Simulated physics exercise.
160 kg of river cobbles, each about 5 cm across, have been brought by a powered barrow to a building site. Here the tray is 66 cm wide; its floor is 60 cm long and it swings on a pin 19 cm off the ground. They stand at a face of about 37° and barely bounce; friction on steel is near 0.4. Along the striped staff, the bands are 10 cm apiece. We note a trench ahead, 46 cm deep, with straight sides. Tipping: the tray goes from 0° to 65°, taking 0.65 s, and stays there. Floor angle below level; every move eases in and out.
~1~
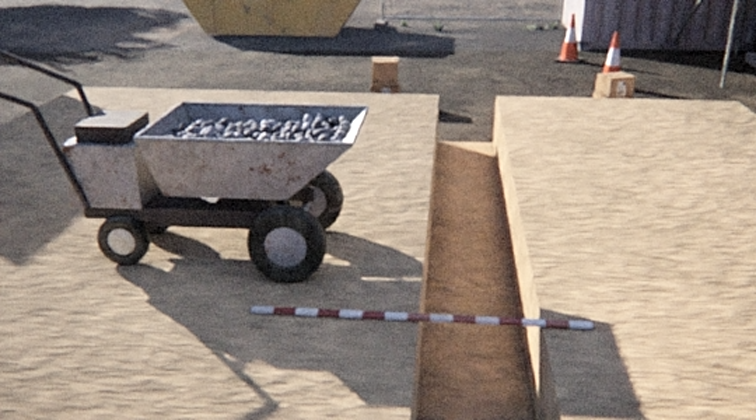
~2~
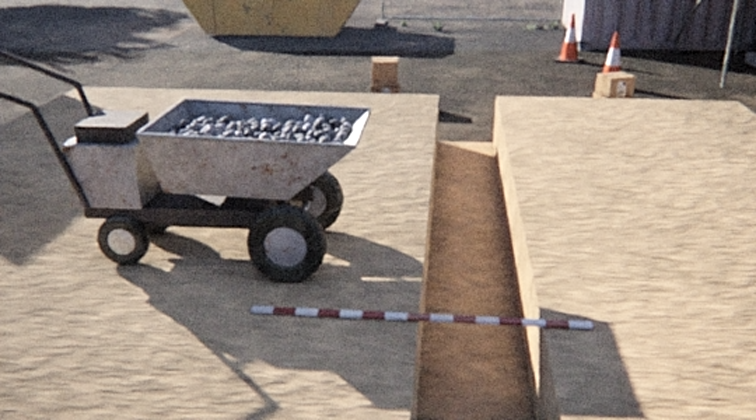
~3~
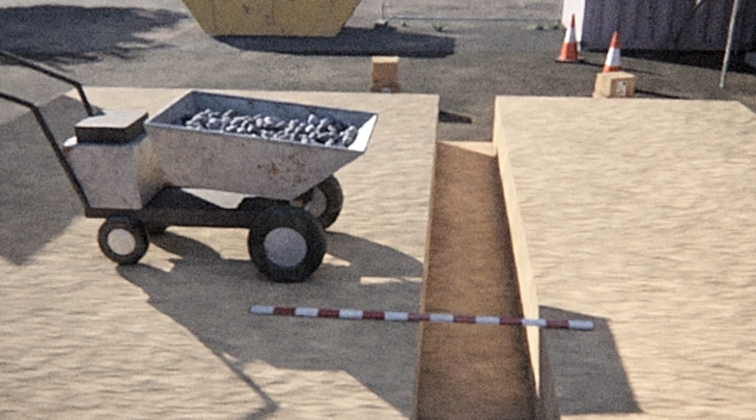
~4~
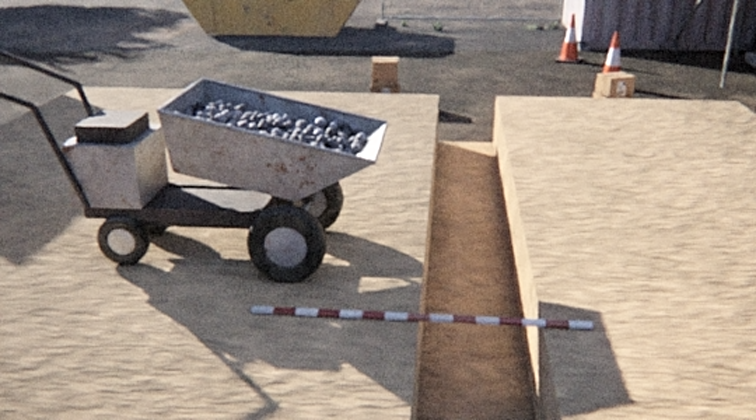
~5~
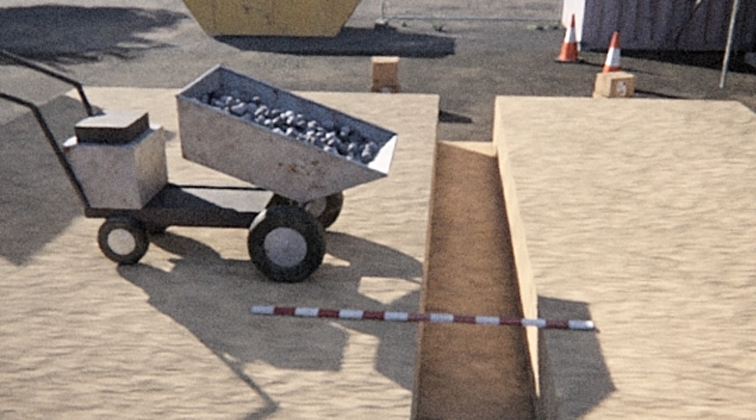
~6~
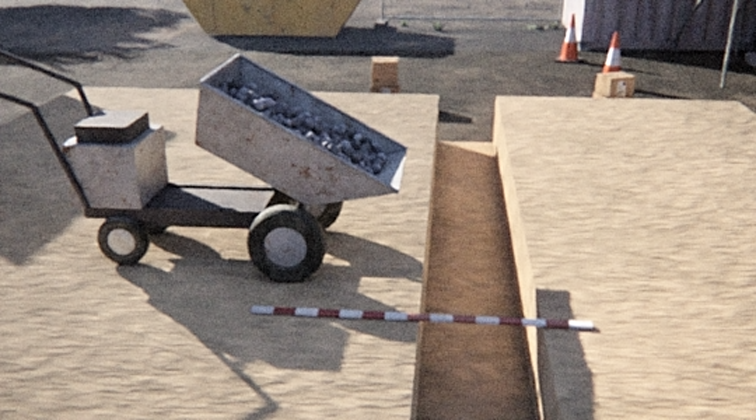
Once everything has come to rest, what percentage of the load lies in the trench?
100 %.
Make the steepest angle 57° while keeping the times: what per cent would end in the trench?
With that change, near 100 per cent.
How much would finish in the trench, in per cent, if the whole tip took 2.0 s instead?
In that case, around 100%.
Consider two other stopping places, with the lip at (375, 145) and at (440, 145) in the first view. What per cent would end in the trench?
Estimates: 100 % then 50 %.
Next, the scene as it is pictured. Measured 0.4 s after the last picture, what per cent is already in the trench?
About 15 per cent by then.
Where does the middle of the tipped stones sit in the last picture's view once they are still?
Around (483, 327).
Then, 0.2 s after the last picture the floor is at 55°, 100 % in the tray; the foremost stones are at (401, 206).
Then, 0.4 s after the last picture the floor is at 65°, 82 % in the tray, 1 % short of the trench, 17 % in the trench; the foremost stones are at (474, 273).
Then, 0.8 s after the last picture the floor is at 65°, 21 % in the tray, 78 % in the trench; the foremost stones are at (521, 316).
Then, 2.8 s after the last picture the floor is at 65°, 0 % in the tray, 100 % in the trench; the foremost stones are at (520, 305).
